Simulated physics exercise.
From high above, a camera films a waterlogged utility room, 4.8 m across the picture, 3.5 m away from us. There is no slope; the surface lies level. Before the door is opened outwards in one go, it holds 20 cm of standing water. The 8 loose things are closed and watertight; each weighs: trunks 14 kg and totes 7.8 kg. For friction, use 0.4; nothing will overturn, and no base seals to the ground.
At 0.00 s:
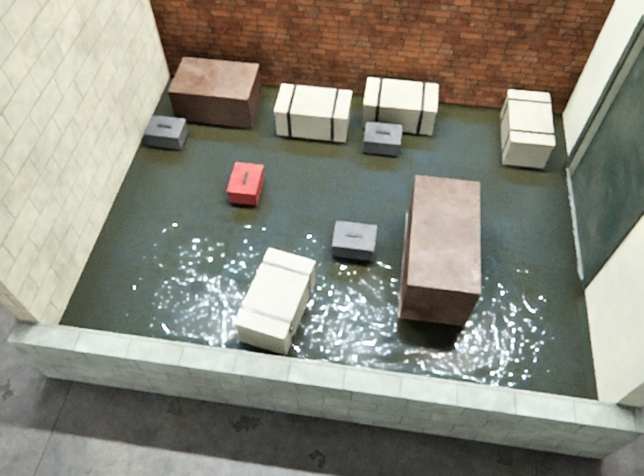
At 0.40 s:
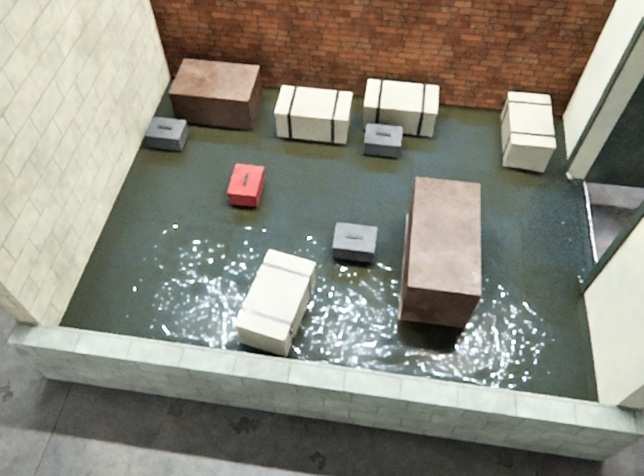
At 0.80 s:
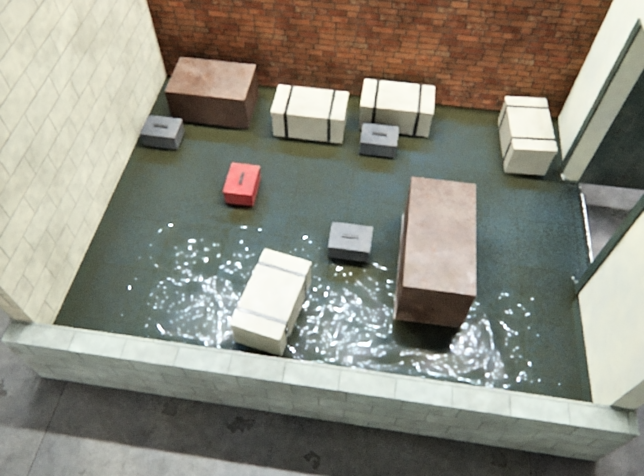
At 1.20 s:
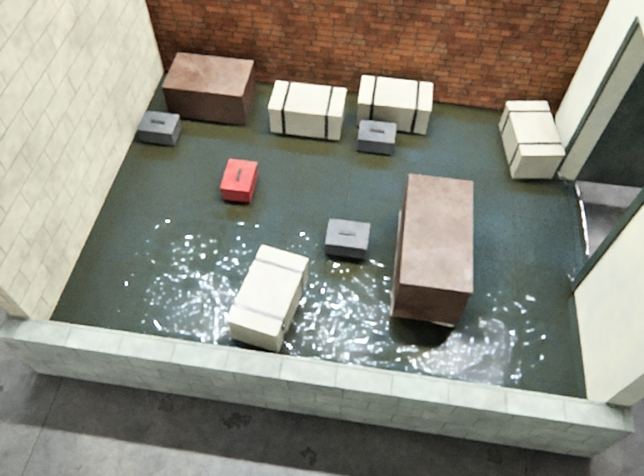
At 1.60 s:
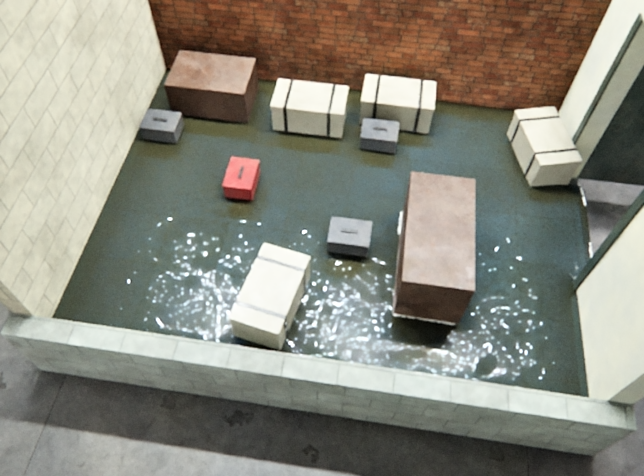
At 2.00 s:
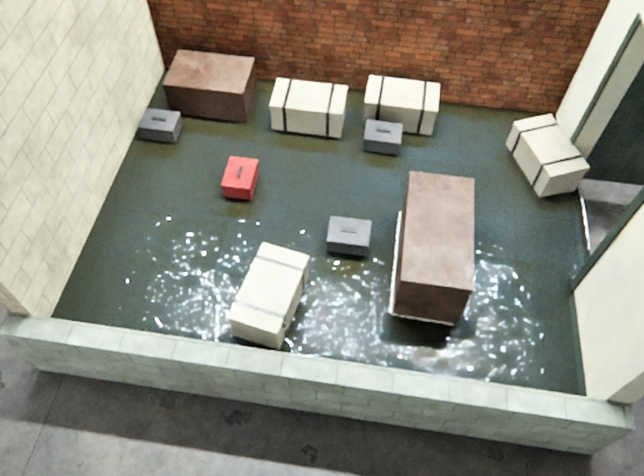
In a flooded room, a door opens and the white trunk nearest it slowly turns.
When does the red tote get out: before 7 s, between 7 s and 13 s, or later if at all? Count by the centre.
It gets out later than the later limit, if it does at all.
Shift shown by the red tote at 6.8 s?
By that time, close to 80 cm.
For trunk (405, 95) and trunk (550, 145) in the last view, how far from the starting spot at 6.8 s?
The first is 140 cm off, the second is gone out.
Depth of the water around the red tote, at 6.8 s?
Around 14 cm.
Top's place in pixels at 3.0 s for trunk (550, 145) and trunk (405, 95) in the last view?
I'd say close to (596, 169) and close to (428, 97).
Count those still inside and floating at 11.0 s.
By my count, 5.
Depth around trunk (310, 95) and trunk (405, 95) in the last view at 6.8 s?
Depth approx. 15 cm / 16 cm.
After 3.0 s the red tote is near (243, 173), 0.0 m from its start, afloat; 0 of 8 are out; 8 afloat.
After 6.8 s the red tote is near (314, 163), 0.8 m from its start, afloat; 1 of 8 are out; 7 afloat.
After 11.0 s the red tote is near (346, 153), 1.2 m from its start, afloat; 3 of 8 are out; 5 afloat.
After 15.0 s the red tote is near (429, 139), 2.1 m from its start, afloat; 4 of 8 are out; 4 afloat.
